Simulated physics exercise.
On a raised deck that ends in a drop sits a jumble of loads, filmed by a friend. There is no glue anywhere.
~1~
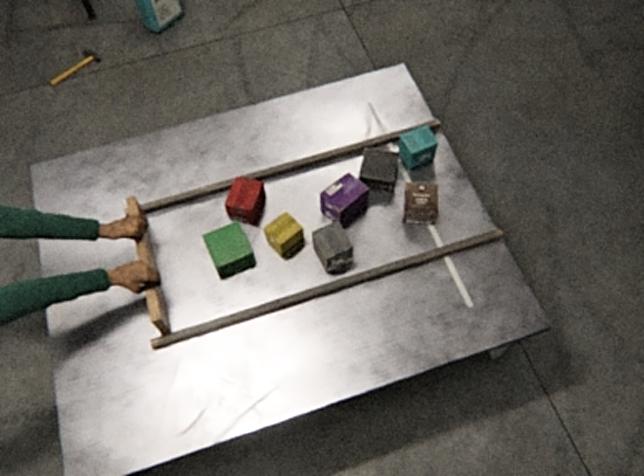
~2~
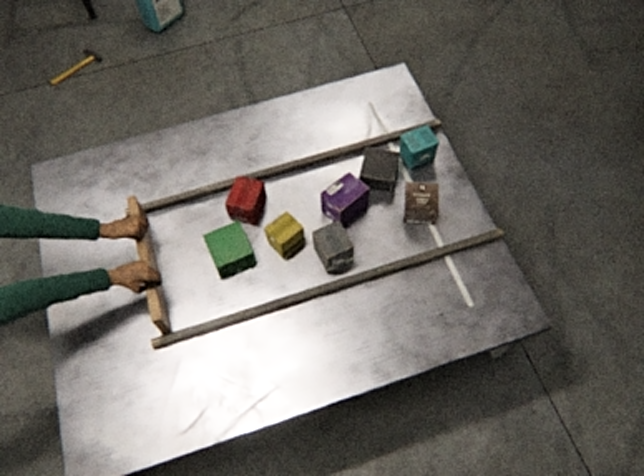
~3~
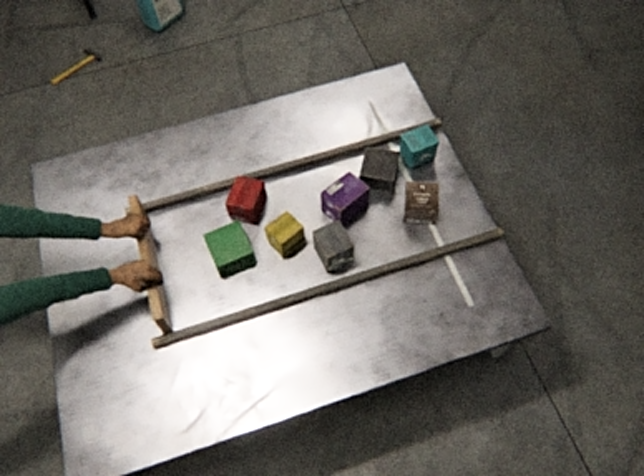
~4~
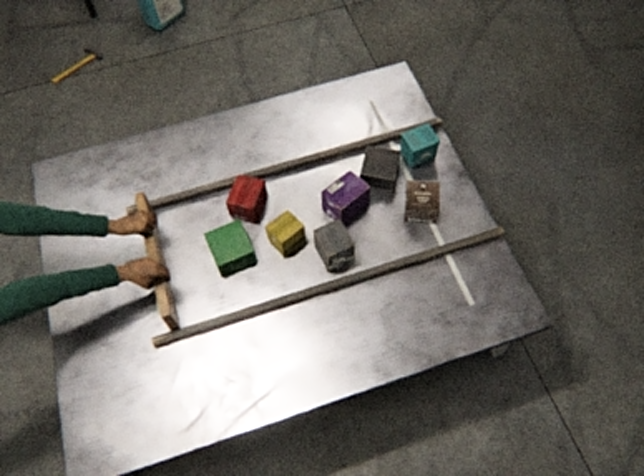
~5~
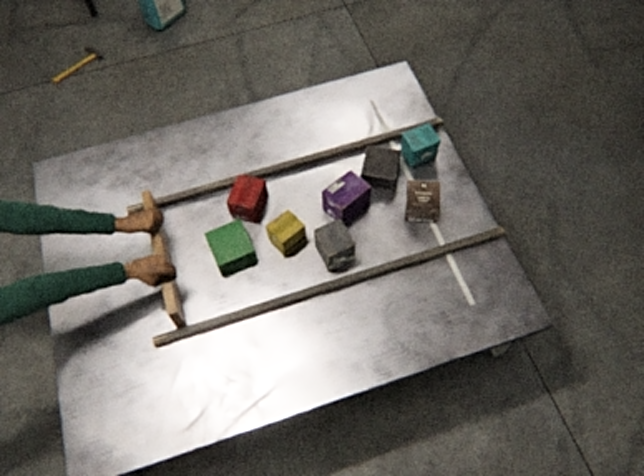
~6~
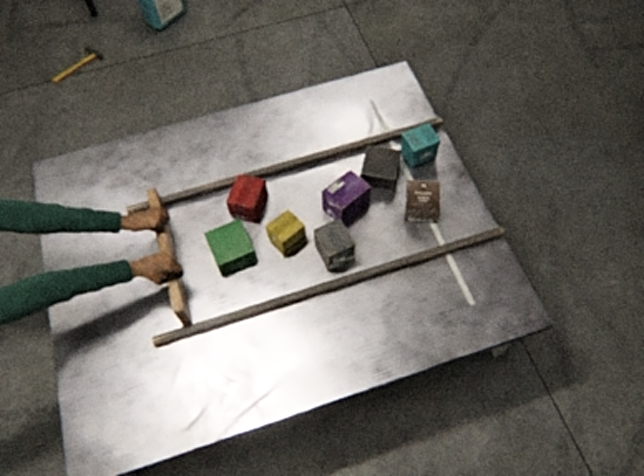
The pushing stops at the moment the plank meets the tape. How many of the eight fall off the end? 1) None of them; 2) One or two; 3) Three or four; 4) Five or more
One or two.
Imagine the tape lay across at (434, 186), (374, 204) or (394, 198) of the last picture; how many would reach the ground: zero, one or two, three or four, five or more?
First 5 or more, then none at all, then zero.
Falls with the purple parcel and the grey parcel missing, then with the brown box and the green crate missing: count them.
Count: 2 (first case); 1 (second).
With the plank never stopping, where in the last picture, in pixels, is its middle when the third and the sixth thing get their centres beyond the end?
About (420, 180) and about (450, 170).
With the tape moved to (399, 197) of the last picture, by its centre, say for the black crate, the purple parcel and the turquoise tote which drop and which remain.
The black crate remains in place; as for the purple parcel, it remains in place; and the turquoise tote does not stay.
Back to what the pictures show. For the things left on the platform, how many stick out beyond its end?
The count would be 3.
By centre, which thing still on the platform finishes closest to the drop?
The purple parcel ends up foremost.
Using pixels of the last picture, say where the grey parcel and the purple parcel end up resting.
The first comes to rest at (451, 217), and the second at (465, 168).
Early on, none off yet; turquoise tote at rest near (420, 146); brown box at rest near (422, 202); black crate at rest near (380, 168).
A while later, none off yet; turquoise tote moving near (421, 145); brown box at rest near (422, 202); black crate travelled a little near (385, 162).
Further along, none off yet; turquoise tote travelled a little near (432, 139); brown box travelled about its own width near (462, 190); black crate travelled about its own width near (402, 151).
Finally, the number that fall off is one or two; lost, brown box and turquoise tote.
